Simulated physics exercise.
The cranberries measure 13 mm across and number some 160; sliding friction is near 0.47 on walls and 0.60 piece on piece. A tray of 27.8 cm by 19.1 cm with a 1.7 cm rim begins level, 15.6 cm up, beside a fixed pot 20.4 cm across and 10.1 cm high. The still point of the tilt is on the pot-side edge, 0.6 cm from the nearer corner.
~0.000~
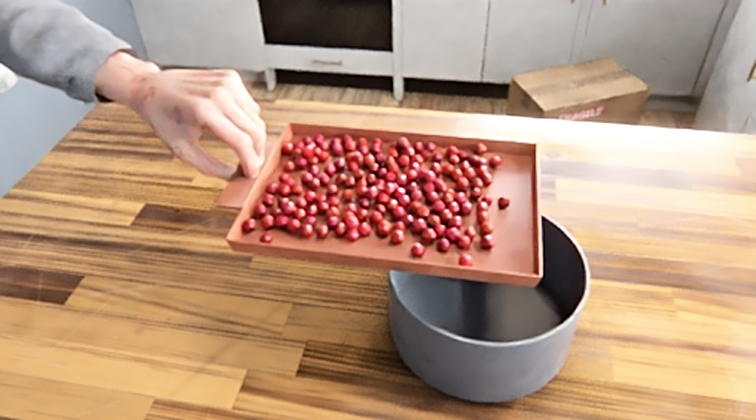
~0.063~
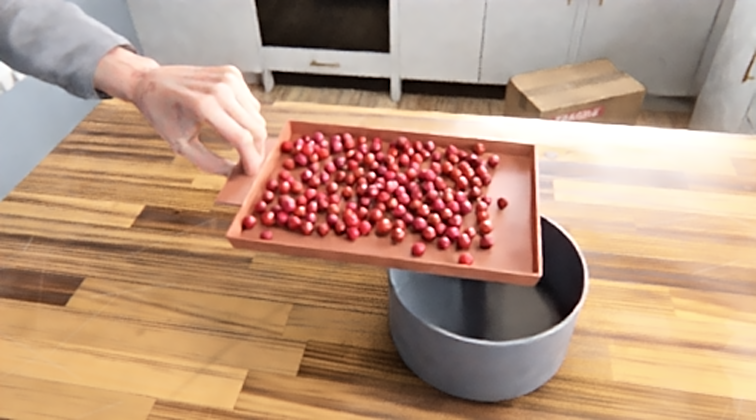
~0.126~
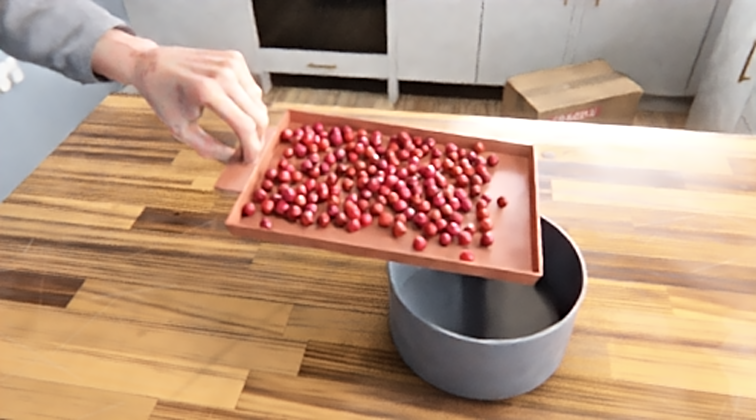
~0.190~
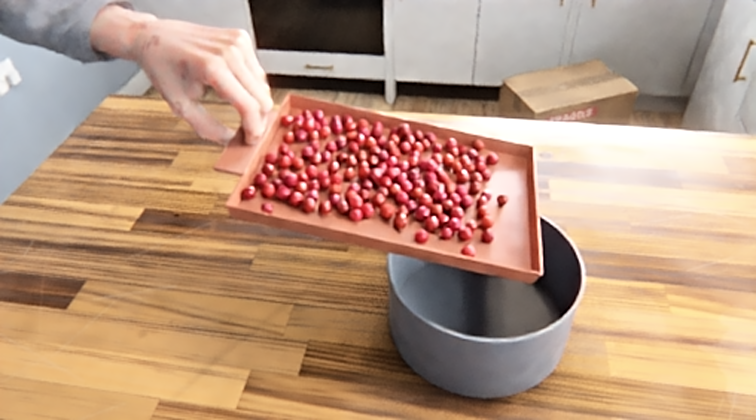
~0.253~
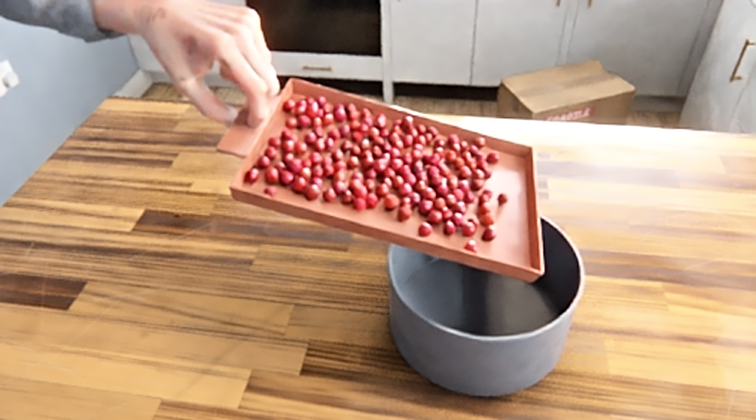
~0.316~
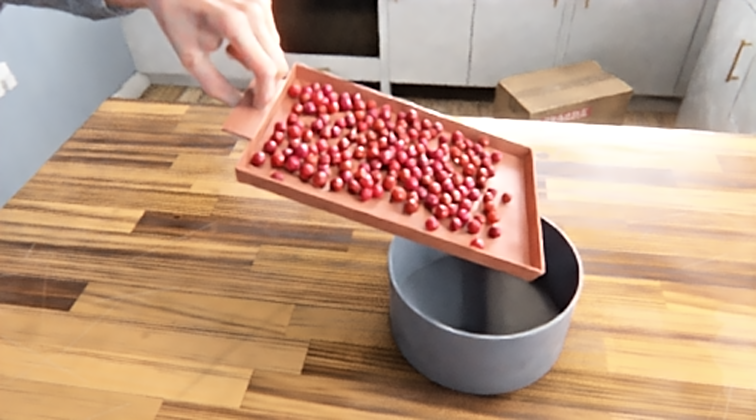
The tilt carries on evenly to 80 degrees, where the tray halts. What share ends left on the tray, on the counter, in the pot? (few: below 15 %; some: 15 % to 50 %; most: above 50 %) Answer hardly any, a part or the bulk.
Tray: A part, counter: A part, pot: A part.
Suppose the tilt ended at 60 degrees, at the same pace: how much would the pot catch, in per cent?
In that case some 0 per cent.
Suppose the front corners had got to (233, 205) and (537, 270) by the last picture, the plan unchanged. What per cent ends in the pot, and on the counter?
Pot 0, counter 5.
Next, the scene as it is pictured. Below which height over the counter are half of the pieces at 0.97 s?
Roughly 22 cm.
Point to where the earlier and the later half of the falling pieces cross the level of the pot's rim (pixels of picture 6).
First near (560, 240), later near (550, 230).
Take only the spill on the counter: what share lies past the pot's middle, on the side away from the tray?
Roughly 100 per cent.
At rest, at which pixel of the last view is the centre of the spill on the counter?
At about (595, 273).
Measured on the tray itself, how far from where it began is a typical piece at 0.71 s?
Some 8 cm.
Then, at 0.71 s, tilt 48 degrees; the tray holds 100 %, the pot 0 %.
After 0.97 s, tilt 68 degrees; the tray holds 95 %, the pot 0 %.
After 1.34 s, tilt 80 degrees; the tray holds 90 %, the pot 0 %.
By 2.7 s all is still; tray 40 %, counter 30 %, pot 30 %.
